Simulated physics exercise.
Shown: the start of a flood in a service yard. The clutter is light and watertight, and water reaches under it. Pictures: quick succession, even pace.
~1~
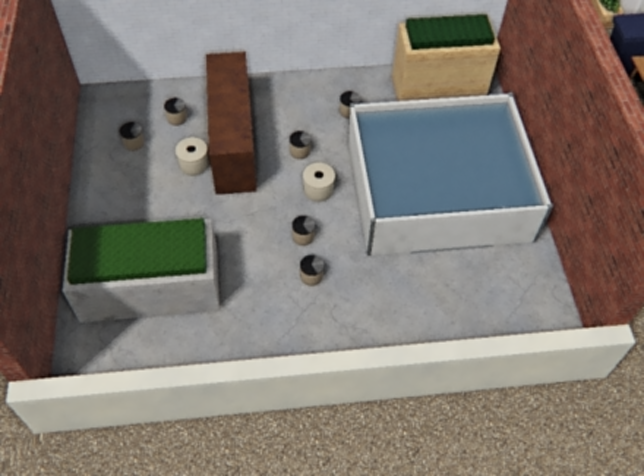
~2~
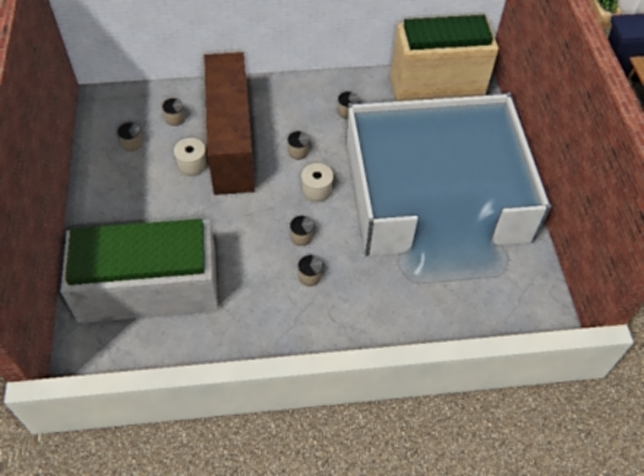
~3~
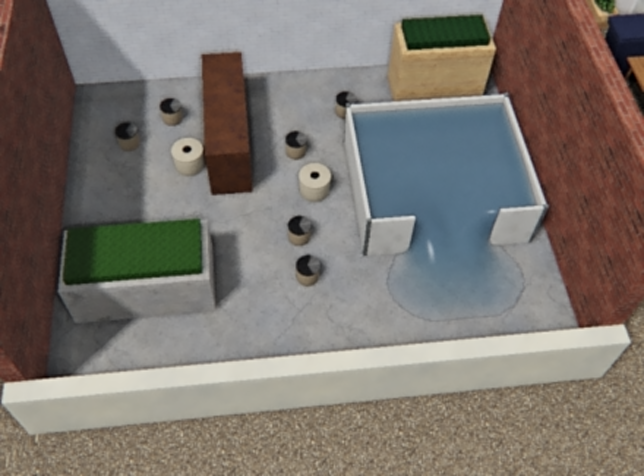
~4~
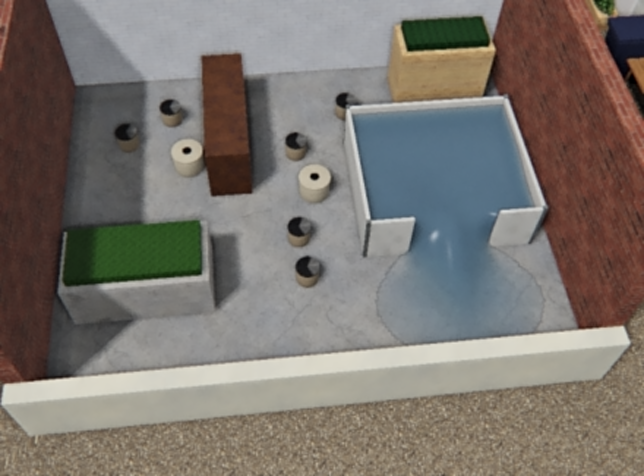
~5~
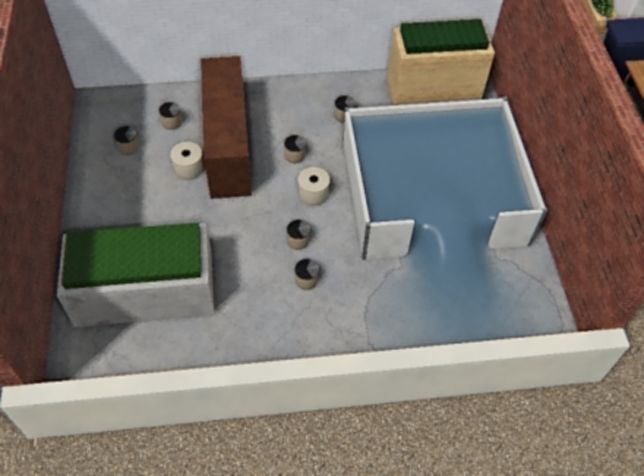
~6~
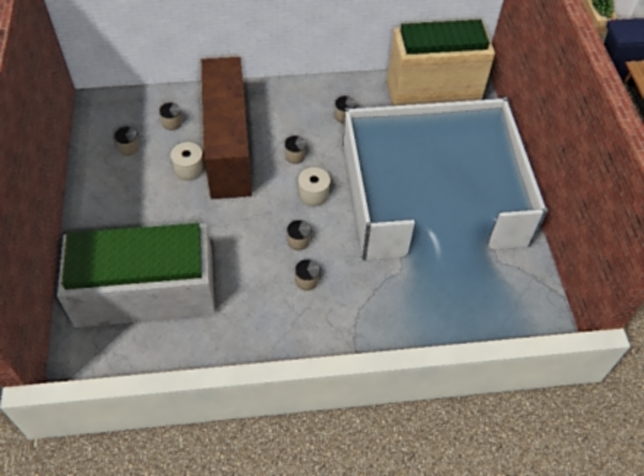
In a walled service yard, small round tubs and pale drums stand around a brown block, beside a white-sided tank full of blue water. A gap opens in the tank's front wall and water pours through, then fans out across the grey floor to the low front wall, while the tubs stay put.
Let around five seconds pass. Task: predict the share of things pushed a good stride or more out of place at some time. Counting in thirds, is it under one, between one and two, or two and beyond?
In thirds: Under one.
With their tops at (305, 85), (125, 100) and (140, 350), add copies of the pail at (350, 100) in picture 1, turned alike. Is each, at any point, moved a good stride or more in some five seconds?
In sequence: Hardly budges; hardly budges; knocked well away.
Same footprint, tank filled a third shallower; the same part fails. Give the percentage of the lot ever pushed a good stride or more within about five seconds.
Share displaced: Approx. 0 percent.
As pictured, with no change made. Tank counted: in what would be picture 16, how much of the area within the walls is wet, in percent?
I'd estimate around 40 percent.
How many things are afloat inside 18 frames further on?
My count is 0.
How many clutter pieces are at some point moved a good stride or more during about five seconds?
So that is 0.
A moment on, 0 of 8 are well off their spots; 0 afloat.
Next, 0 of 8 are well off their spots; 0 afloat.
Later, 0 of 8 are well off their spots; 0 afloat.
In the end, 0 of 8 are well off their spots, and 0 have been at some point; 0 afloat.
